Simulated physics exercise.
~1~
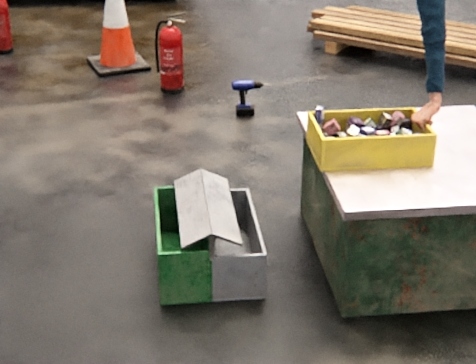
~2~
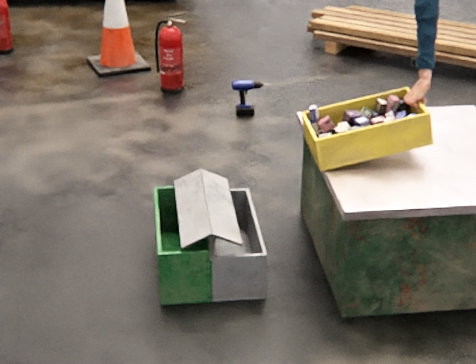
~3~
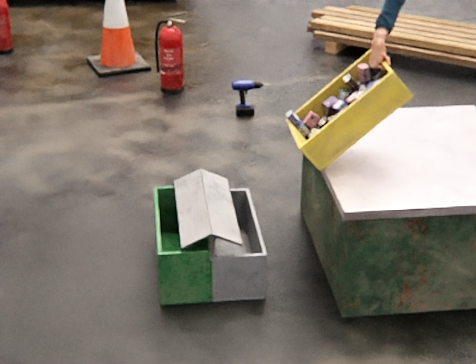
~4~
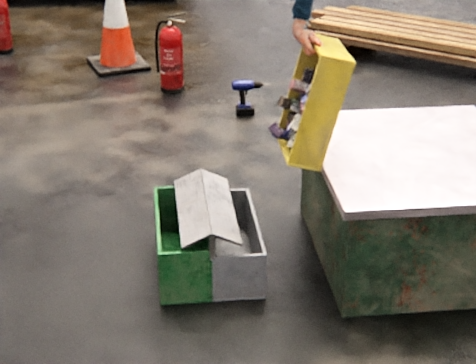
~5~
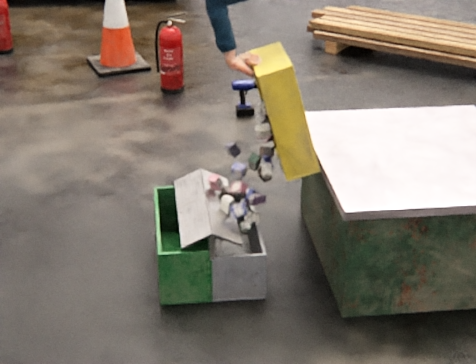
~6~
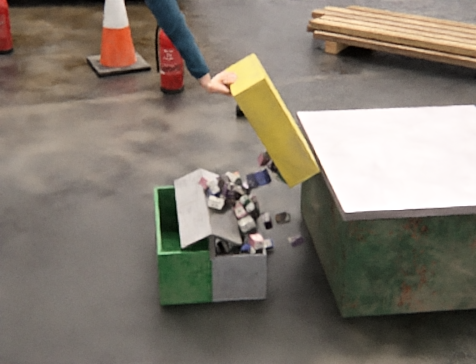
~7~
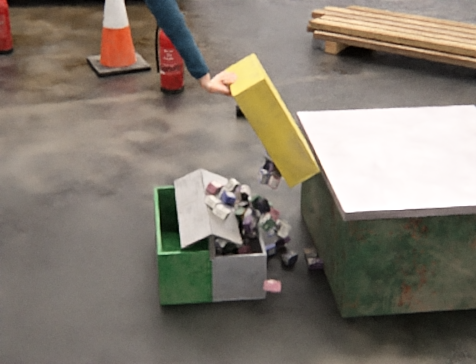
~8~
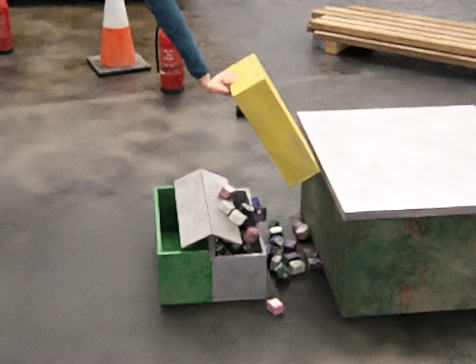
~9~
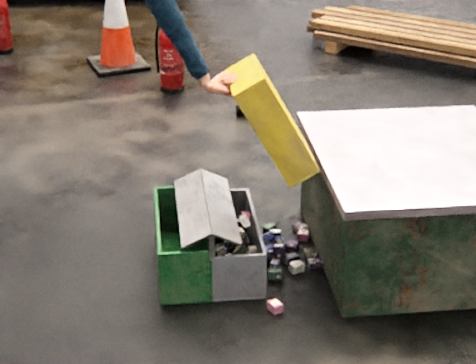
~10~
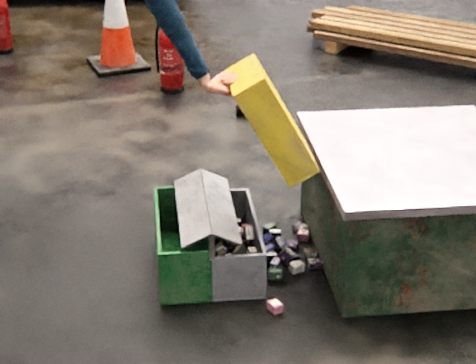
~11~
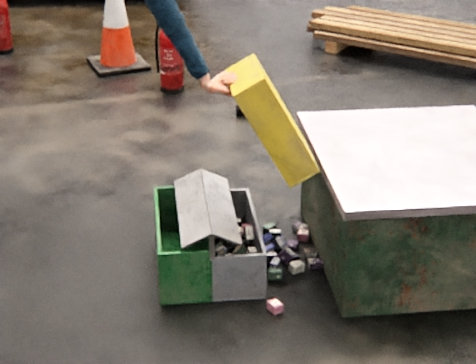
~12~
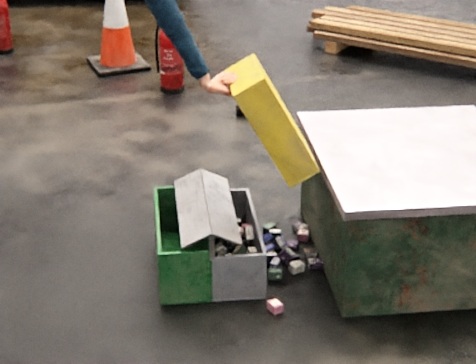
A yellow box full of small cartons sits on a pale-topped bench at right in a workshop, seen from slightly above, with a green tub and a grey tub joined under a grey ridge on the floor at centre. Behind them stand an orange and white cone, a red extinguisher, a blue drill and stacked planks. A hand lifts the box's right end and tips it leftward over the bench edge. Cartons pour onto the ridge and into the grey tub, and others tumble down beside the bench. The hand holds the emptied box steeply tilted while cartons rest in the grey tub and on the floor to its right.
